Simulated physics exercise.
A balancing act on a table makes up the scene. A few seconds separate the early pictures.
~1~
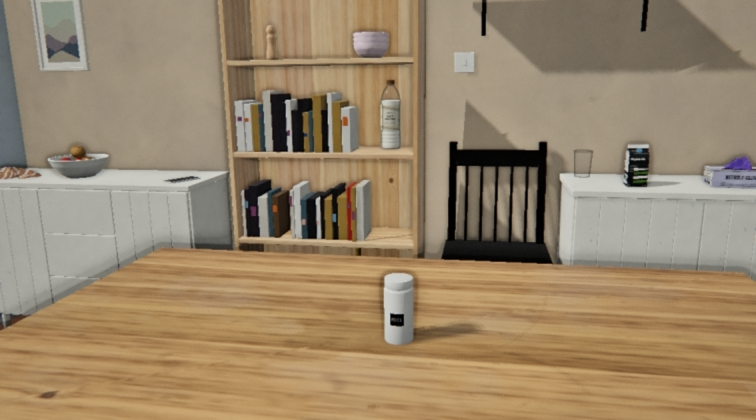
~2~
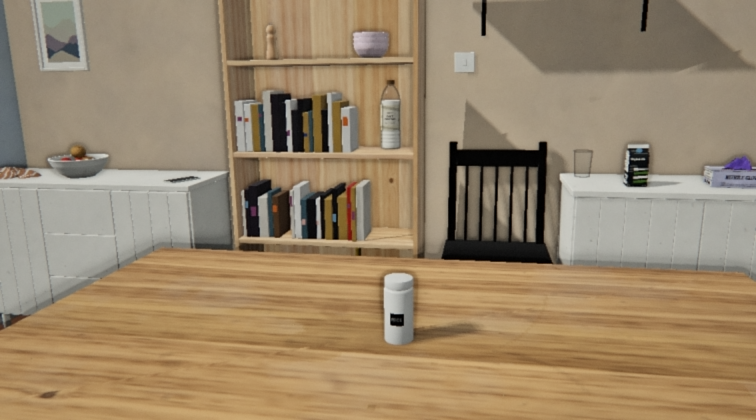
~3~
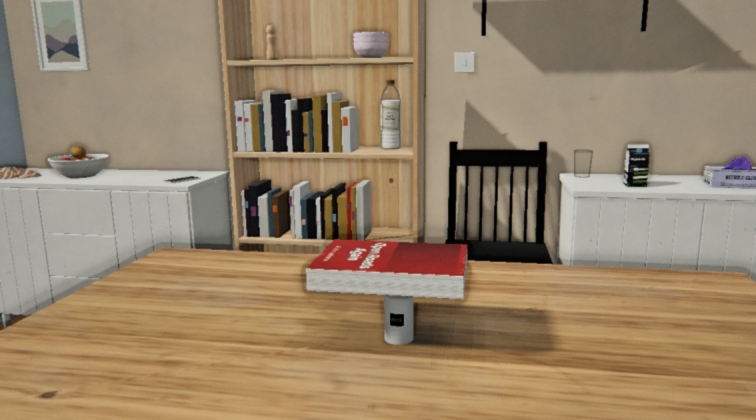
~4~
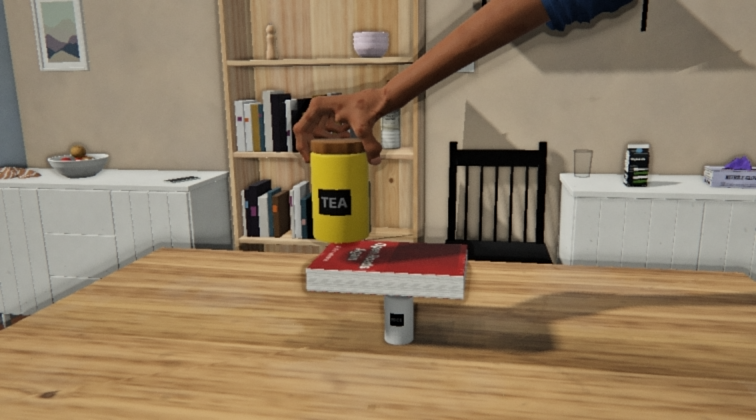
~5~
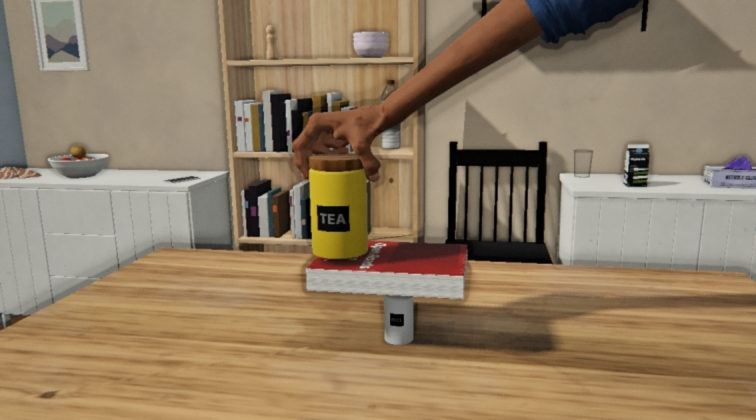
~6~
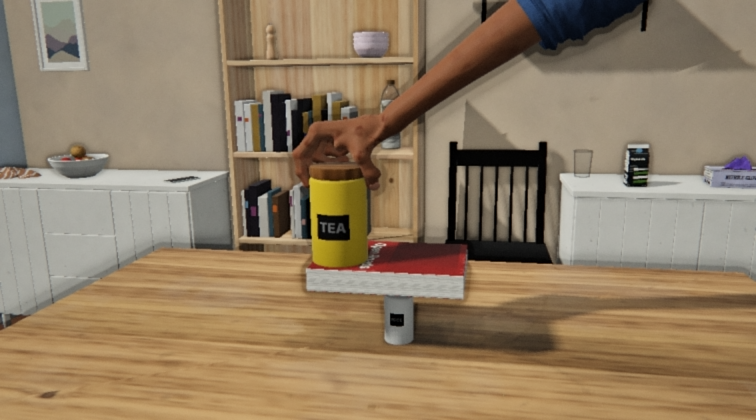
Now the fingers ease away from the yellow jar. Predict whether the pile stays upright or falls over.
Prediction: It falls over.
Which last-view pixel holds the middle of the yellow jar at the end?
Near (206, 323).
Then, 0.40 s later than the last frame, yellow jar now fallen; red book tilted by 43°.
Then, 0.60 s later than the last frame, red book tilted by 47°; white shaker tilted by 12°.
Then, 0.70 s later than the last frame, red book now fallen; white shaker tilted by 75°.
When it is over, fallen, yellow jar, white shaker and red book. End places, in pixels of the last picture, yellow jar near (206, 323). The stack gives way.
